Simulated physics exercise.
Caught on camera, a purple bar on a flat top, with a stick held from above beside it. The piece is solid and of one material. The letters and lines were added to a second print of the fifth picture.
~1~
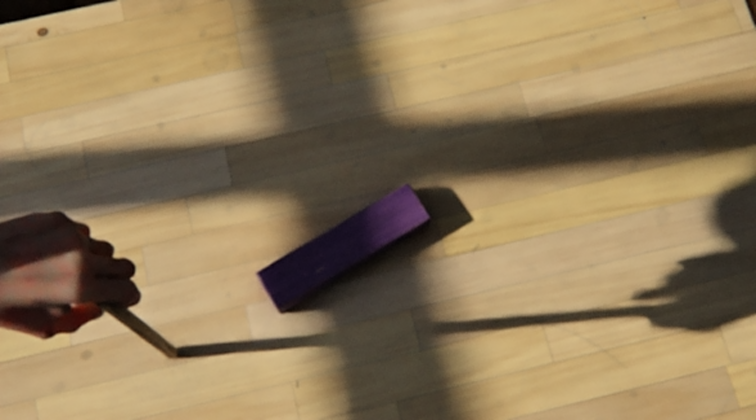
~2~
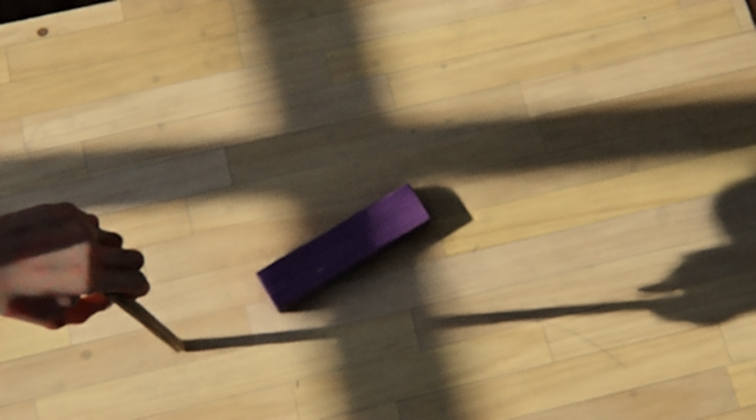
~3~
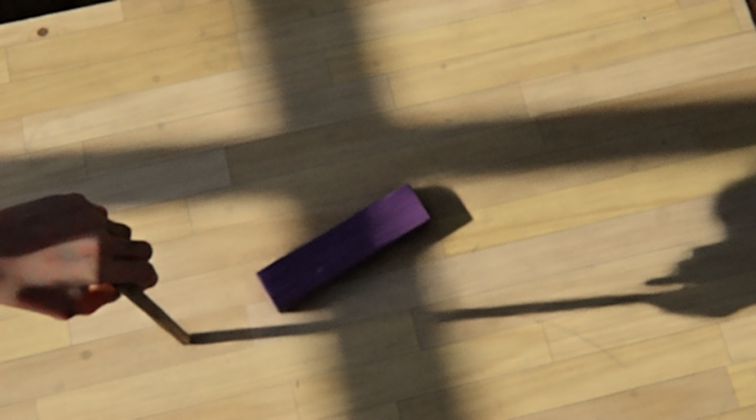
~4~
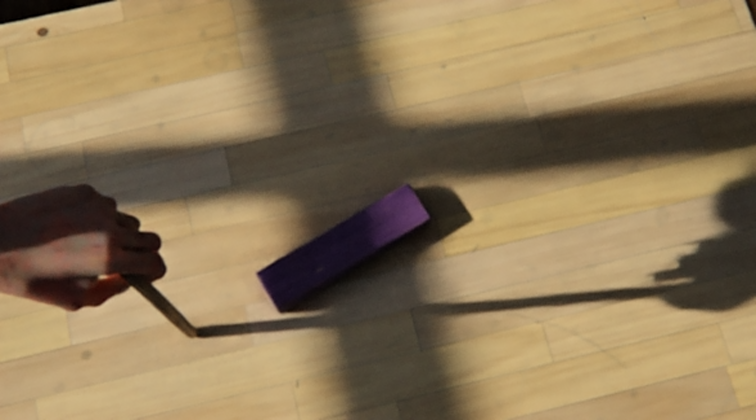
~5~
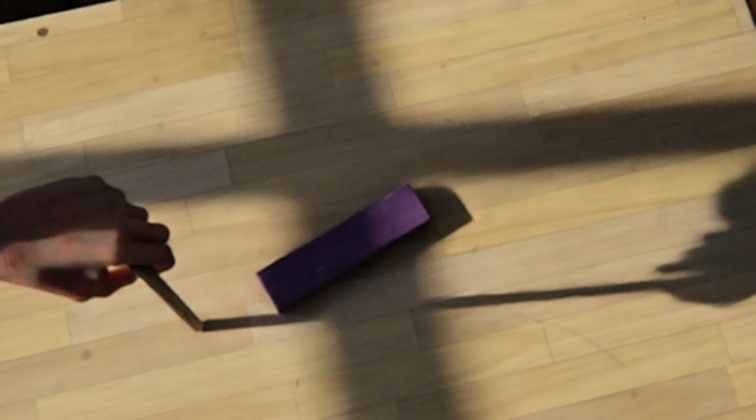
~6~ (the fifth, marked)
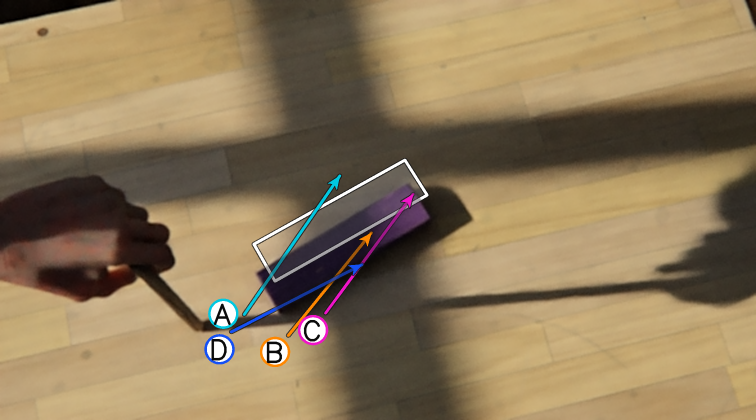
A hand at the left, holding a thin stick with its tip down near the wooden surface, moves slowly a short way right and slightly upward, toward a purple bar. The stick's long shadow shifts along with it, while the bar lies still throughout, with a gap remaining between it and the tip.
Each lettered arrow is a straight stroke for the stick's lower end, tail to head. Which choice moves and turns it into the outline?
B.
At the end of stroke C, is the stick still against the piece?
Yes.
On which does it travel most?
Stroke D.
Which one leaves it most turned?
Stroke A.
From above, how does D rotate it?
Anticlockwise.
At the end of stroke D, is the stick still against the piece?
Yes.
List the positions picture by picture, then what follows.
The first frame shows purple bar (345, 245).
The second frame shows purple bar (345, 245).
The third frame shows purple bar (345, 245).
The fourth frame shows purple bar (345, 245).
The fifth frame shows purple bar (345, 245).
On the marked copy, A from (244, 314) to (340, 176); B from (288, 336) to (371, 233); C from (326, 313) to (413, 194); D from (231, 332) to (362, 265).
Following B. Soon after the start, foot of the stick (319, 298), piece (345, 245).
Later, foot of the stick (349, 261), piece (341, 228).
In the end, foot of the stick (372, 233), piece (340, 212); it fills the outline.
As for the rest, A leaves the piece out of the outline, at (416, 227); C leaves the piece out of the outline, at (340, 222); D leaves the piece out of the outline, at (406, 177).
